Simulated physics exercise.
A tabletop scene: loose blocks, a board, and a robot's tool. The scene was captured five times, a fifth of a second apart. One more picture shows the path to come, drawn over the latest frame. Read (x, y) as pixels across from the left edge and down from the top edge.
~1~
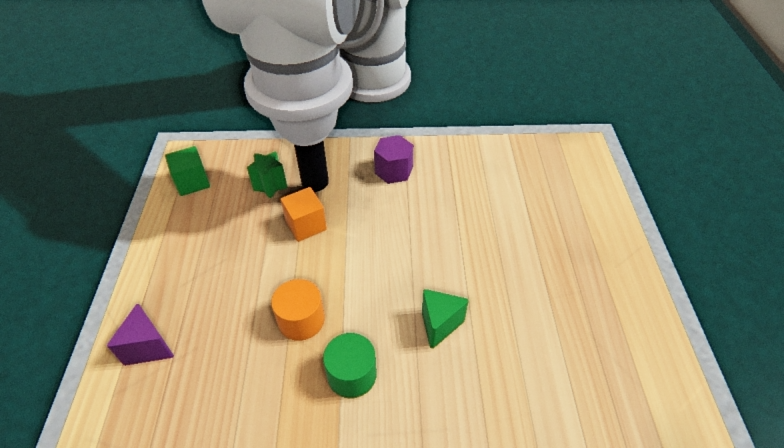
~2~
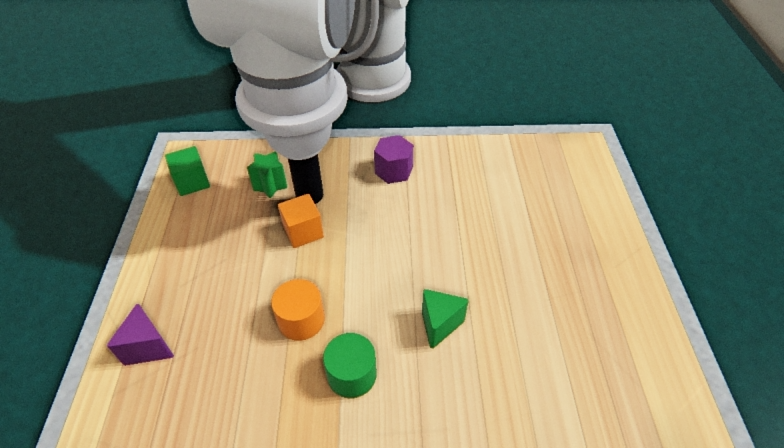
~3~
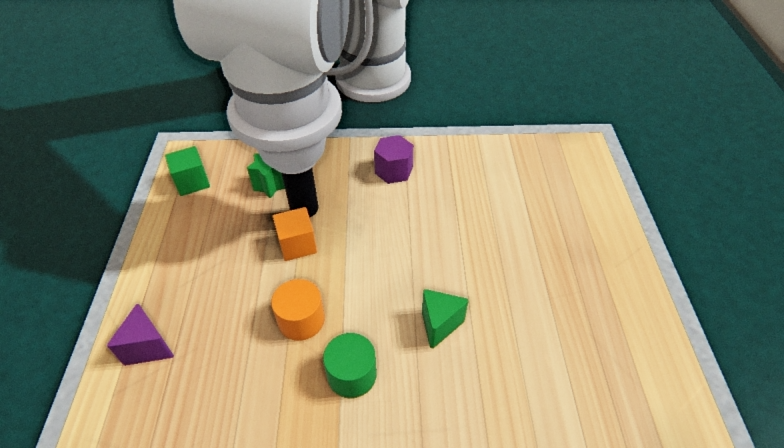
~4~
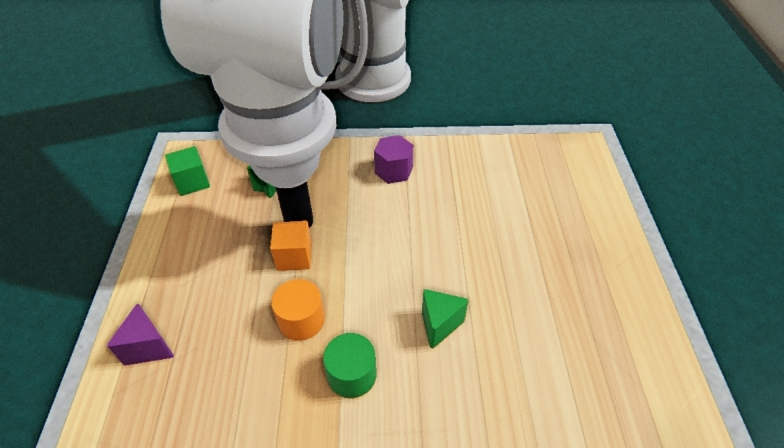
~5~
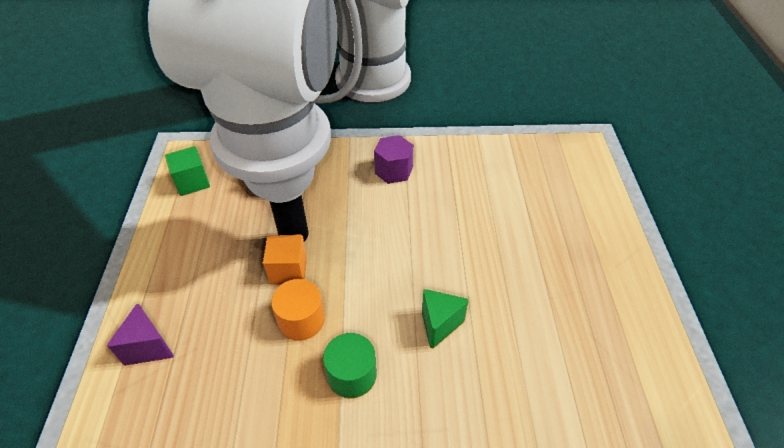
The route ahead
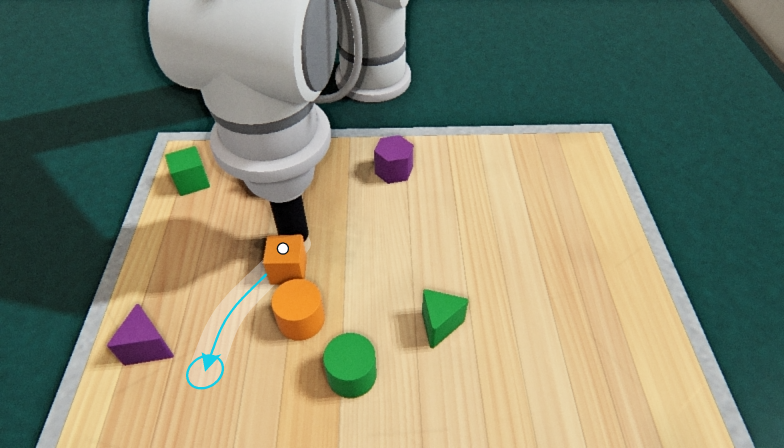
Robot arm with a black tool pushing an orange cube slowly toward an orange cylinder on a wooden board among scattered blocks.
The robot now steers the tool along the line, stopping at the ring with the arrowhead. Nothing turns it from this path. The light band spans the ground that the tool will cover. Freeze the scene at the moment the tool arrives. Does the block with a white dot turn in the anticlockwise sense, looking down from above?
Final answer: Yes.
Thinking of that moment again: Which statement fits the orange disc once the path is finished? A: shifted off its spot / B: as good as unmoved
A: Shifted off its spot.
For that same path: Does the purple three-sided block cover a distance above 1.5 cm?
No, that is not what happens.
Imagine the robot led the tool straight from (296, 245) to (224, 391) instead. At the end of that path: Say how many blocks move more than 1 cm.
Total: Two.
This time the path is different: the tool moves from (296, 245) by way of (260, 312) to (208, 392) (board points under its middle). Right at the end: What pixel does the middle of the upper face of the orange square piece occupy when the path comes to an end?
I think it will end close to (247, 365).
Path on the board, from (296, 245) through (243, 298) to (205, 372); the dot is on the orange square piece.
What follows on the original path. One third of the way, tool at (258, 270); orange square piece at (267, 284), turned 50° anticlockwise; orange disc at (300, 306).
Two thirds of the way, tool at (221, 311); orange square piece at (266, 288), turned 55° anticlockwise; orange disc at (301, 308).
At the end, tool at (200, 363); purple three-sided block in place; orange square piece at (266, 288), turned 55° anticlockwise; orange disc at (301, 308).
